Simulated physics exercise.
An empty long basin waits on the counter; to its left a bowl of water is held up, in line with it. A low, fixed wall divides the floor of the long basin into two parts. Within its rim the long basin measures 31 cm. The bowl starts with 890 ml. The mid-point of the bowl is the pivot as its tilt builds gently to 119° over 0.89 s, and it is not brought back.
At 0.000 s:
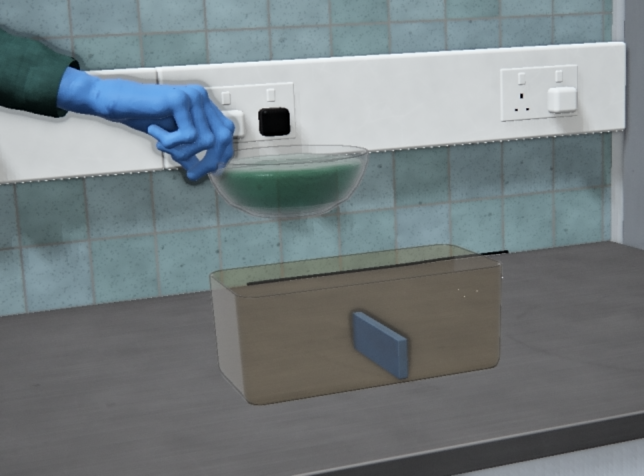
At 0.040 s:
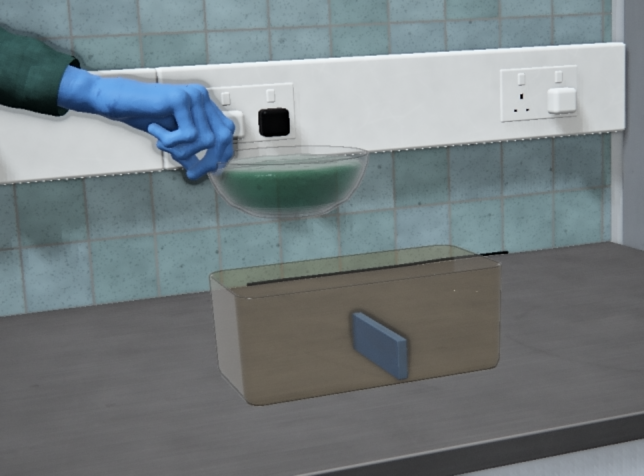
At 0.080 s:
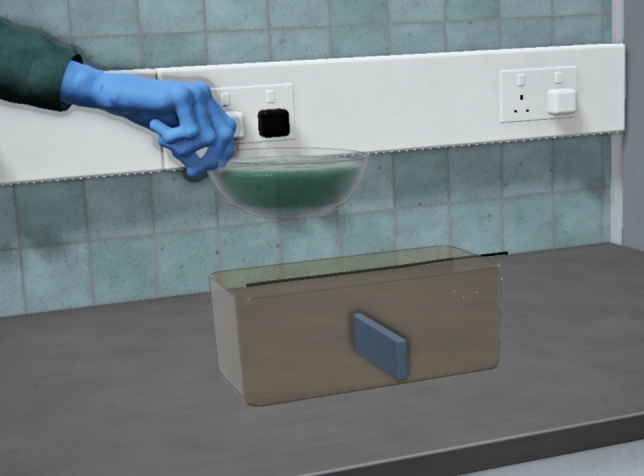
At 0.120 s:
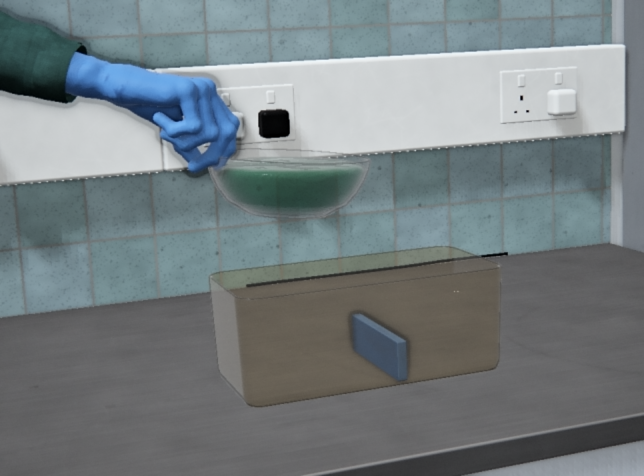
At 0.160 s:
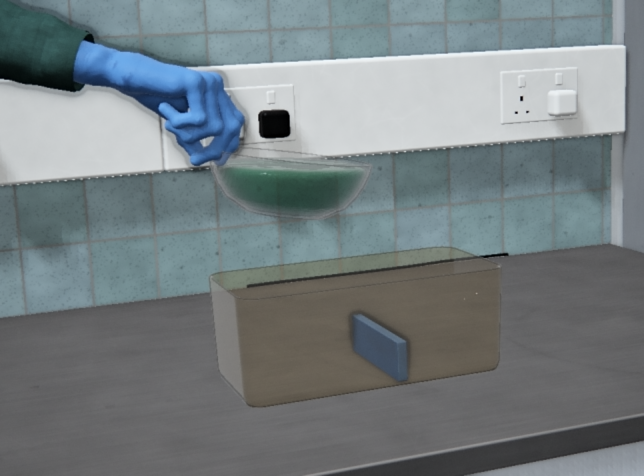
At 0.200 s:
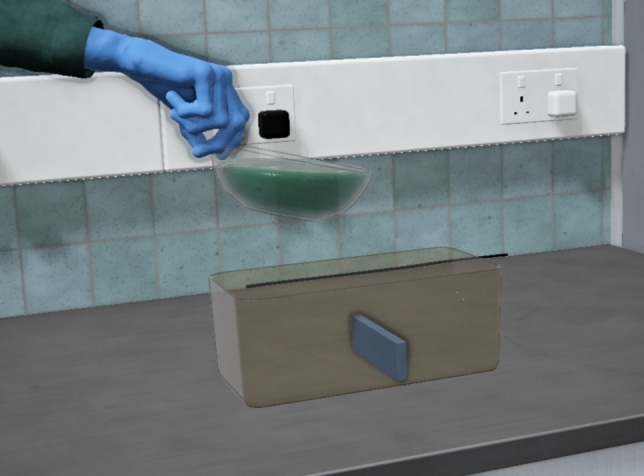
On a grey counter before a tiled wall with sockets, a blue-gloved hand holds a clear bowl of green liquid above a long, see-through brownish basin, then gradually tilts the bowl a little, its right side dipping.
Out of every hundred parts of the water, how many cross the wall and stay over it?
About 65 in every hundred.
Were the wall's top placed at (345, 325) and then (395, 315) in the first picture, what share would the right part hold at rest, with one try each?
85 per cent first, 50 per cent second.
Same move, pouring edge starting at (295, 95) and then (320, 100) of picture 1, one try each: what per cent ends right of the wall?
25 per cent first, 45 per cent second.
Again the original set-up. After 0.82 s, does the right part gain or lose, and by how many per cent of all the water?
It ends up lower by roughly 3.
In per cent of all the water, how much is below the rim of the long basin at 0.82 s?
Around 92 parts in a hundred.
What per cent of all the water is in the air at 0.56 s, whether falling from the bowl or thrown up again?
Around 32 in a hundred.
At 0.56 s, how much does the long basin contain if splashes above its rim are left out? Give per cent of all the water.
About 54 per cent.
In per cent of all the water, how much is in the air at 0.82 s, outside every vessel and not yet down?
Roughly 5 %.
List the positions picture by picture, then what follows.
The first picture shows tilt 0°; pouring edge (362, 150); surface from (210, 170) to (358, 156); the long basin's rim runs from (223, 287) to (477, 255); the wall's top is at (379, 327).
The second picture shows tilt 1°; pouring edge (362, 151); surface from (210, 170) to (357, 158).
The third picture shows tilt 2°; pouring edge (363, 154); surface from (211, 169) to (358, 160).
The fourth picture shows tilt 5°; pouring edge (364, 159); surface from (212, 168) to (359, 162).
The fifth picture shows tilt 9°; pouring edge (365, 165); surface from (214, 166) to (360, 165).
The sixth picture shows tilt 14°; pouring edge (366, 172); surface from (217, 165) to (362, 167).
Then, 0.56 s in, the tilt is 82° and 13 per cent is still to pour, 2 is left of the wall and 53 right of it.
Then, 0.82 s in, the tilt is 117° and 0 per cent is still to pour, 24 is left of the wall and 69 right of it.
Then, 1.09 s in, the tilt is 119° and 0 per cent is still to pour, 26 is left of the wall and 68 right of it.
Then, 1.39 s in, the tilt is 119° and 0 per cent is still to pour, 28 is left of the wall and 67 right of it.
Finally, 30 per cent lies left of the wall, 65 right of it and 5 outside.
